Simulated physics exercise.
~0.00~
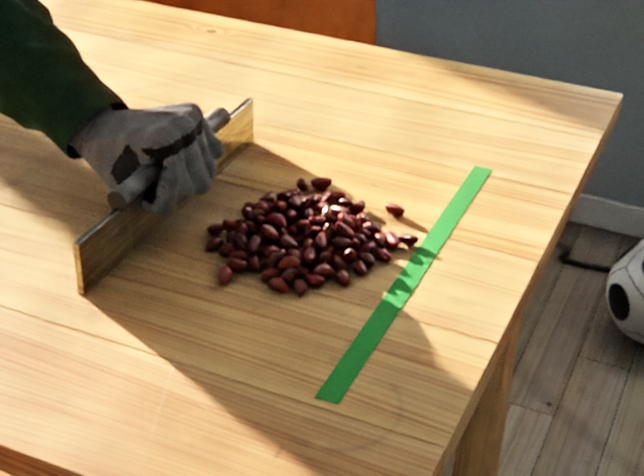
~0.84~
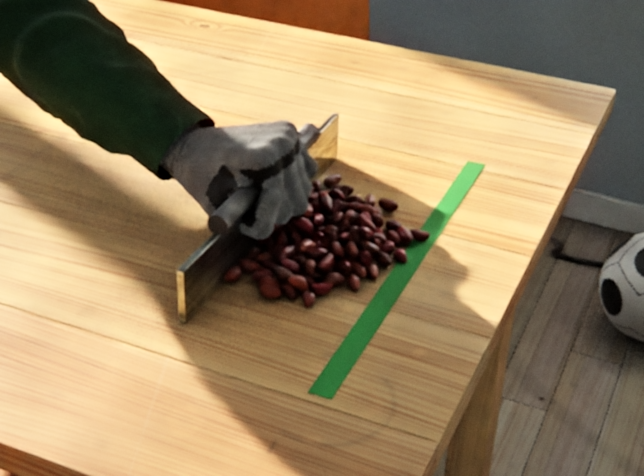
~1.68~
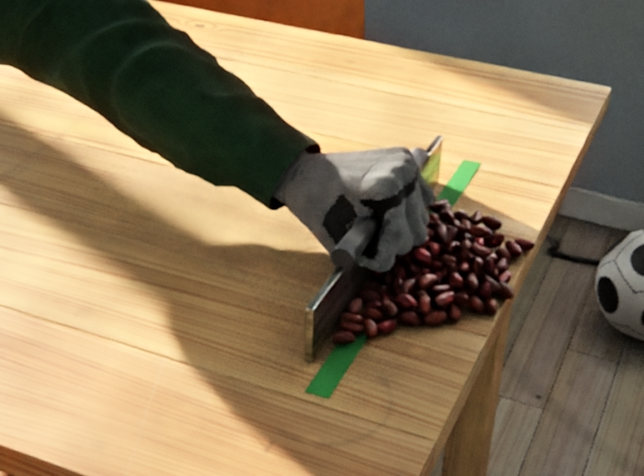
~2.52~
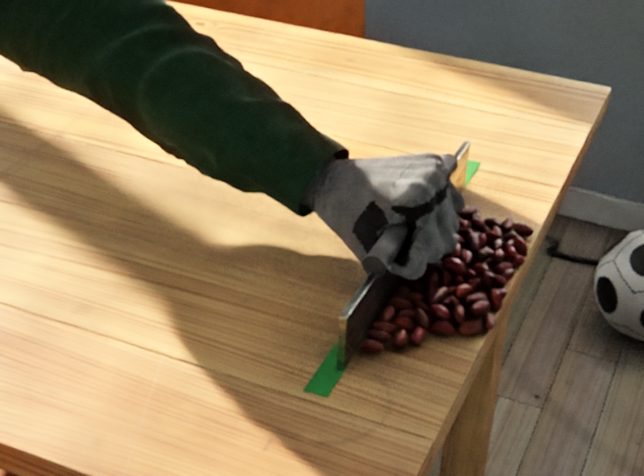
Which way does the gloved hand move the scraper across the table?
The scraper moves to the right, pushing the beans toward the table's edge.
On a light wooden table, a heap of dark red beans lies between a flat scraper and a strip of green tape, with a soccer ball on the floor to the right. A gray-gloved hand in a dark green sleeve grips the scraper and pushes it to the right. The blade meets the heap and drives it onto the tape. The beans bunch up and slide across the strip toward the table's right edge. At the end, the blade stands over the green tape, still held by the hand, with the beans crowded against the edge.
